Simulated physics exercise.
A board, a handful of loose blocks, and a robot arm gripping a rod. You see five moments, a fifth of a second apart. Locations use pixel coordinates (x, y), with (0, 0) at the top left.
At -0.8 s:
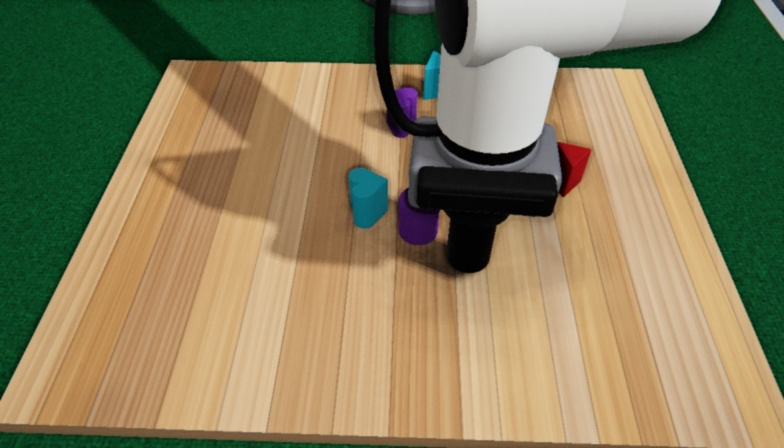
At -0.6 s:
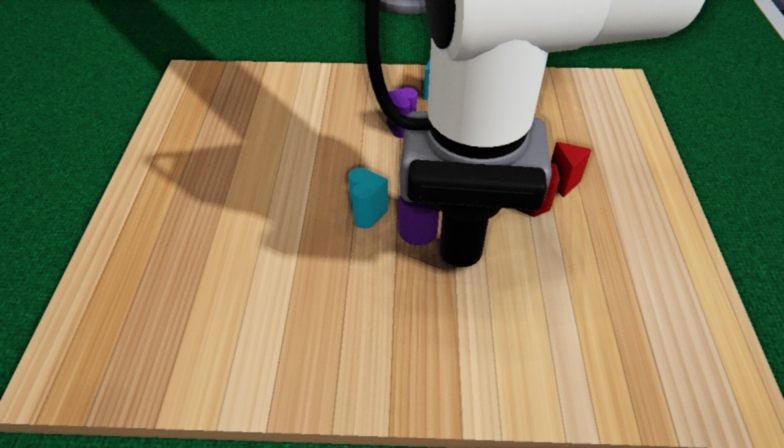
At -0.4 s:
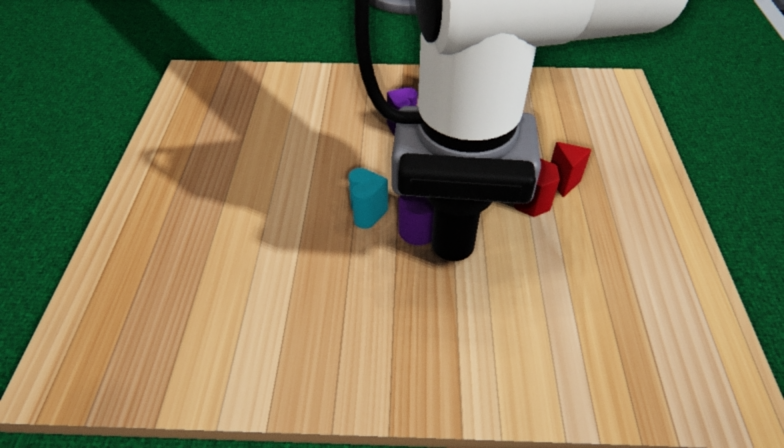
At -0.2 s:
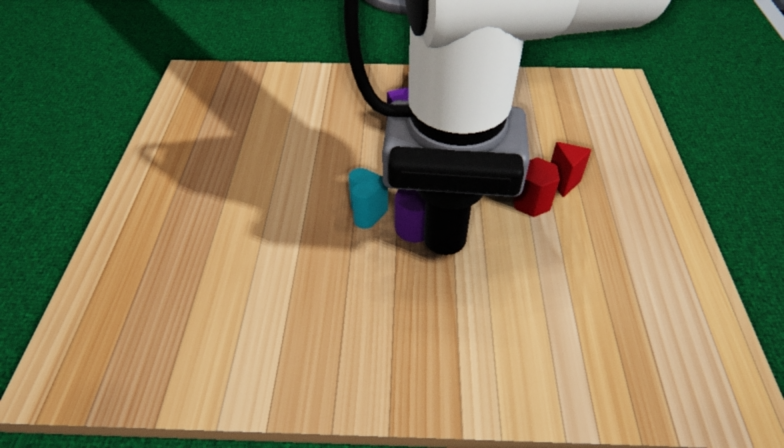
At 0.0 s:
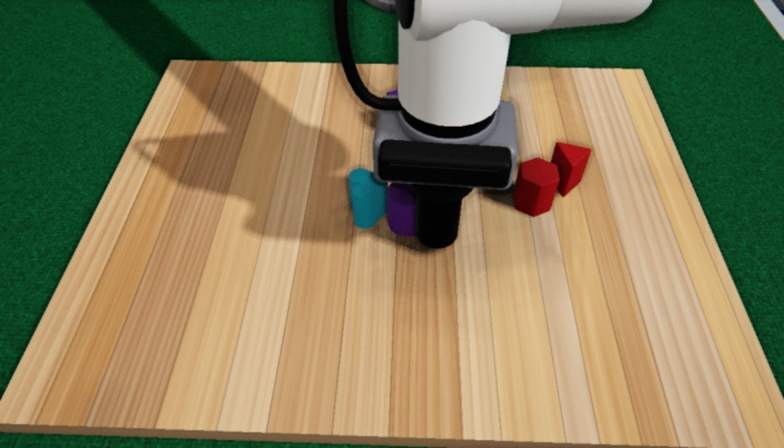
A wooden board of light and dark planks lies on a green surface, seen from above at a fixed angle. A white and grey robot arm holds a black rod upright near the middle, among a turquoise block and a purple one to its left, red blocks to its right and more blocks behind. The arm slides the rod slightly left and away, and the nearer purple block shifts slightly left beside the turquoise block, which stays still.
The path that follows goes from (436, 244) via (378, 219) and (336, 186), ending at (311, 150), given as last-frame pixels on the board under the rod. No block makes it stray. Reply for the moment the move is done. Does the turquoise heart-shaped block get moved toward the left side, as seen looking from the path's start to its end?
I'd say yes.
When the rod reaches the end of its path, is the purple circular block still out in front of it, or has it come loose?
Slipped loose.
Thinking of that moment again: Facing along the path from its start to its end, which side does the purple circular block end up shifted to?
The answer is right.
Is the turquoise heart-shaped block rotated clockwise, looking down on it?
Short answer: No.
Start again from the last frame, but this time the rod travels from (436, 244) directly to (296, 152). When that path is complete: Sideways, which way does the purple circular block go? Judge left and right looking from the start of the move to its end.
The shift is to the right of that direction.
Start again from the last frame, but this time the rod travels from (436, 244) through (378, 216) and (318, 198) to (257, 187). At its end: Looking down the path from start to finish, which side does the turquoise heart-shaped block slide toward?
Right-hand side.
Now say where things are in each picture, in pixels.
In the first picture, rod's lower end (468, 256); turquoise heart-shaped block (366, 181); purple circular block partly hidden.
In the second picture, rod (461, 251); blocks still.
In the third picture, rod (453, 245); blocks still.
In the fourth picture, rod (445, 239); purple circular block (416, 196).
In the fifth picture, rod (437, 233); turquoise heart-shaped block (366, 181); purple circular block (408, 190).
The first path, step by step. One third of the way, rod (377, 207); turquoise heart-shaped block (342, 169), turned 55° anticlockwise; purple circular block (375, 159).
Two thirds of the way, rod (334, 174); turquoise heart-shaped block (296, 142), turned 70° anticlockwise; purple circular block (368, 141).
At the end, rod (310, 138); turquoise heart-shaped block (270, 129), turned 150° anticlockwise; purple circular block (368, 141).
